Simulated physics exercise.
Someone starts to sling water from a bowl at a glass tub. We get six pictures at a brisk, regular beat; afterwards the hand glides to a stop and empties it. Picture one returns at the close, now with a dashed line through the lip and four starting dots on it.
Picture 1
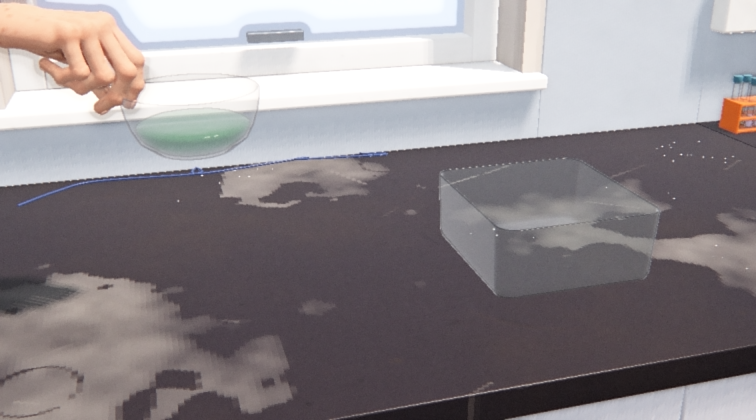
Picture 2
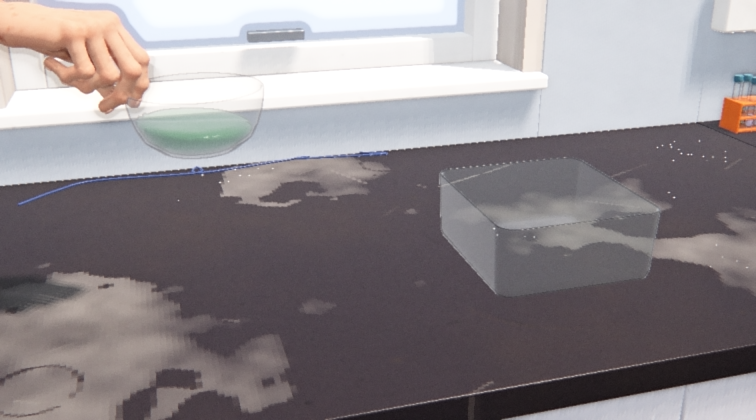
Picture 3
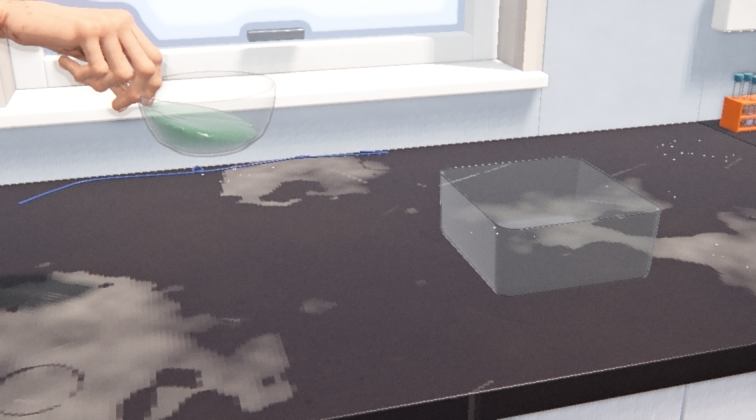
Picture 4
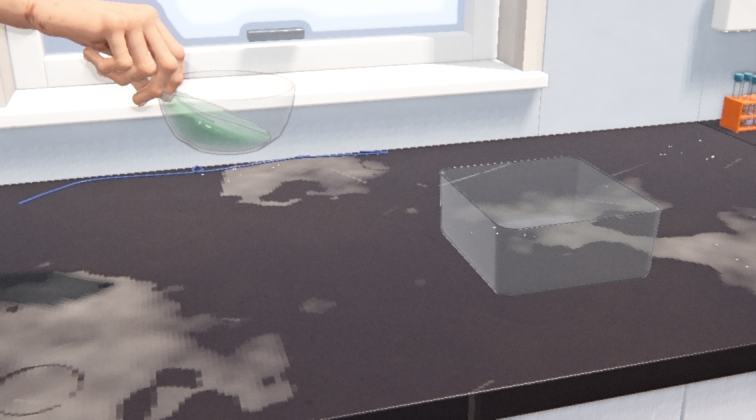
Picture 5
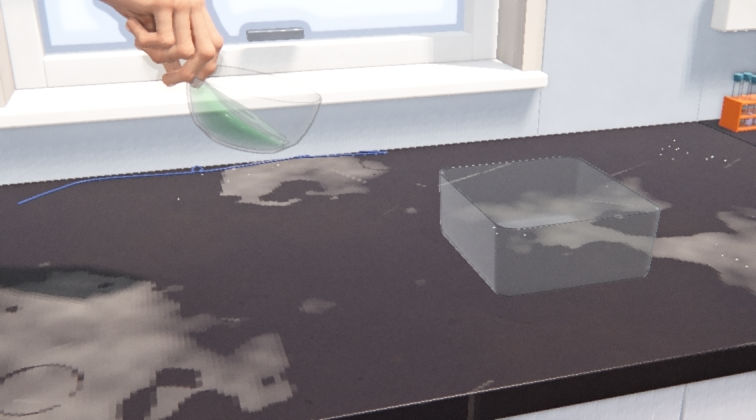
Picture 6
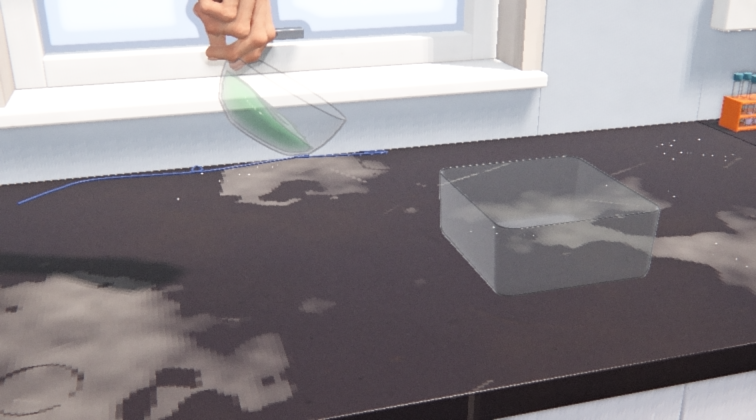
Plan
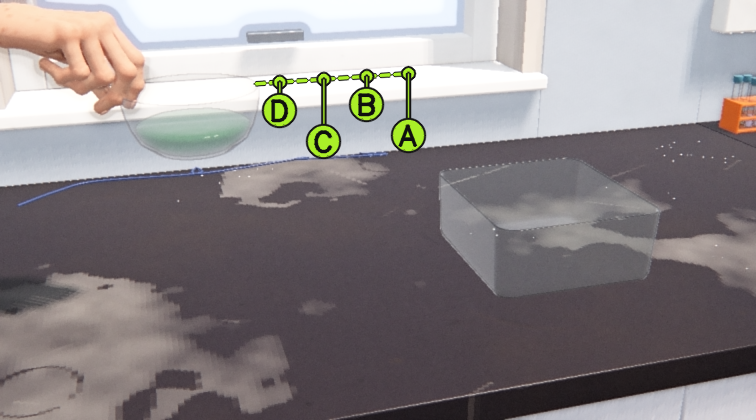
A hand holding a clear bowl of green liquid moved right above a dark countertop, gradually tilting the bowl toward a clear, empty tub, while the liquid shifted inside and none left the bowl.
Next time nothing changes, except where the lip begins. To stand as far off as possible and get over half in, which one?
Spot D.
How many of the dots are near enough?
All of the four.
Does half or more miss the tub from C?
No, not at all.
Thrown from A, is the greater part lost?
No.
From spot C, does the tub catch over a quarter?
Yes.
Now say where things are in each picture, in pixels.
Upright, lip at (256, 83); tub from (493, 297) to (646, 275); nothing has left yet.
Upright, lip at (260, 82); nothing has left yet.
Upright, lip at (272, 81); nothing has left yet.
Tipped about 3°, lip at (292, 82); nothing has left yet.
Tipped about 15°, lip at (318, 94); nothing has left yet.
Tipped about 34°, lip at (343, 114); nothing has left yet.
On the marked copy, A at (408, 73); B at (366, 76); C at (323, 79); D at (279, 82).
If A is chosen, about 80 % lands in the tub, 3 % falls short and 18 % goes beside or beyond.
If B is chosen, about 86 % lands in the tub, 11 % falls short and 3 % goes beside or beyond.
If C is chosen, about 81 % lands in the tub, 9 % falls short and 11 % goes beside or beyond.
If D is chosen, about 71 % lands in the tub, 12 % falls short and 17 % goes beside or beyond.
